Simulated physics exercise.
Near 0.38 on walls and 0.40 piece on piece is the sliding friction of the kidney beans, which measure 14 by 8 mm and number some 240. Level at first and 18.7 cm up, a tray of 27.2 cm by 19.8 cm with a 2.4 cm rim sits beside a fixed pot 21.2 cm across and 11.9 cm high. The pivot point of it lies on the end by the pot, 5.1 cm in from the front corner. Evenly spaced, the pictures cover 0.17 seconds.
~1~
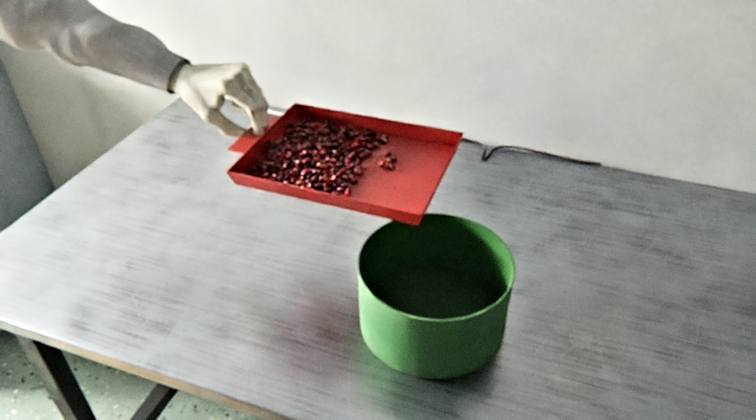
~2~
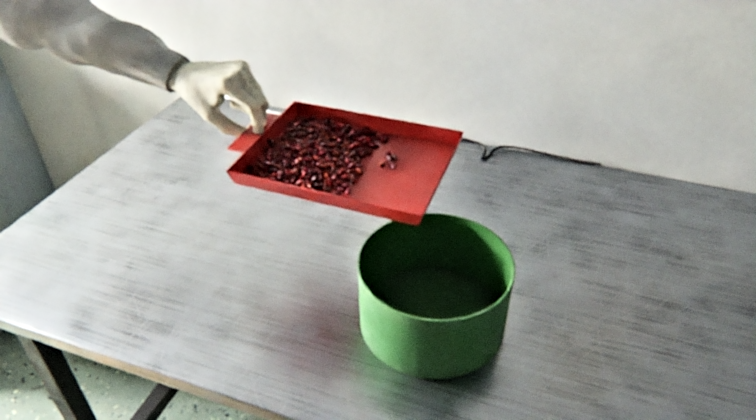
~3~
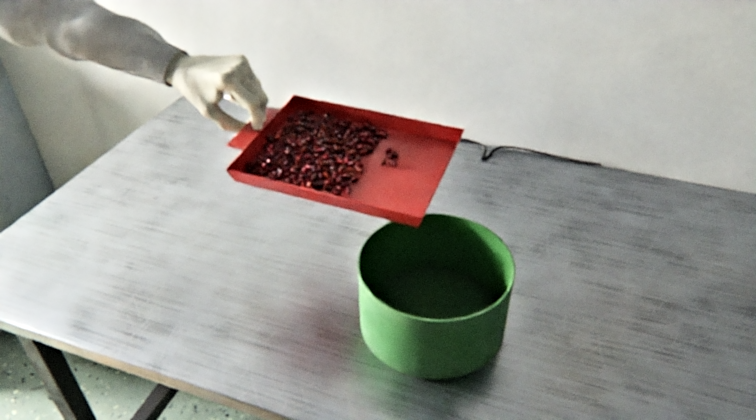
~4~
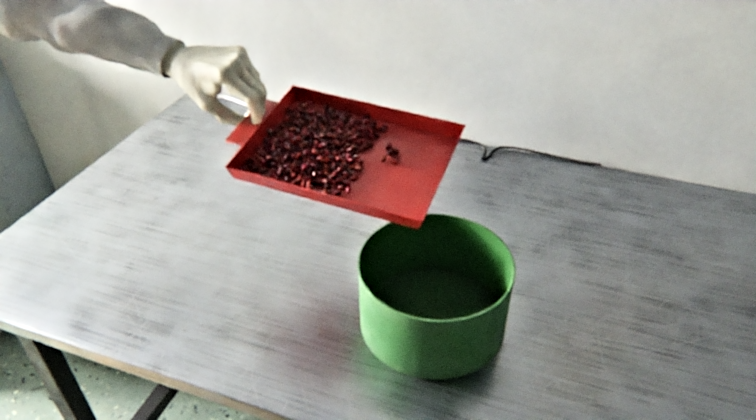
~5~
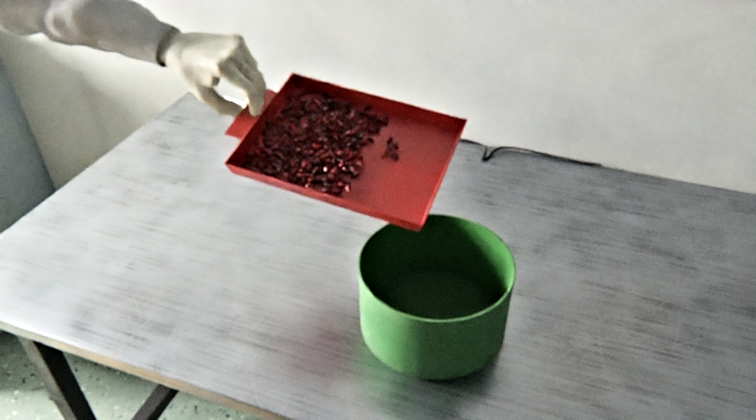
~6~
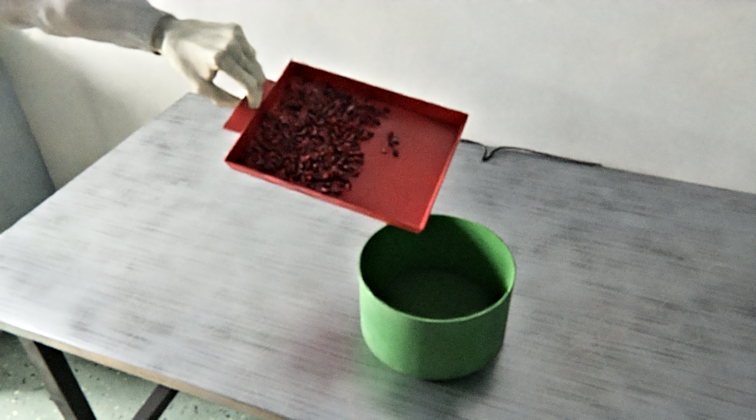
A red tray holding a heap of small dark red pieces is gripped at its left end by a pale hand in a grey sleeve, above a grey table beside a pale wall, seen from above at an angle. An empty-looking green pot stands below the tray's right end. The hand gradually raises the left end, tilting the tray modestly rightward, while pieces, pot and camera stay put.
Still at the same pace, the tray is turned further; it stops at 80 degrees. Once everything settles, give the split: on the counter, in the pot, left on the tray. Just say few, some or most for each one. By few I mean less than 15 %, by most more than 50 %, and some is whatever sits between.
I would say counter some, pot most, tray few.
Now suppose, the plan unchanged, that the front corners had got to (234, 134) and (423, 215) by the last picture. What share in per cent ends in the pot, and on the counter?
The pot gets 70 and the counter 20.
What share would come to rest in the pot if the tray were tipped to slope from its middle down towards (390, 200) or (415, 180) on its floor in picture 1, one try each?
Around 95 % for the first direction, around 55 % for the second.
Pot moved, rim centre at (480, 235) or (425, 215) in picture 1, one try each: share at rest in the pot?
Estimates: 5 % and 0 %, in that order.
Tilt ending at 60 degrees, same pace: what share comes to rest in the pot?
It would be near 50 per cent.
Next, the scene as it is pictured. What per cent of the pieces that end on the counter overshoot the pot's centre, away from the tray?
Some 40 per cent.
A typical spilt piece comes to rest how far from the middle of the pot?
That comes to near 20 cm.
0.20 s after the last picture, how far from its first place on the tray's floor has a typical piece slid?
Displacement on the tray: About 2 cm.
Then, 0.20 s after the last picture, tilt 52 degrees; the tray holds 100 %, the pot 0 %.
Then, 0.32 s after the last picture, tilt 71 degrees; the tray holds 100 %, the pot 0 %.
Then, 0.58 s after the last picture, tilt 80 degrees; the tray holds 15 %, the pot 55 %.
In the end, counter 30 %, pot 70 %, tray 5 %.
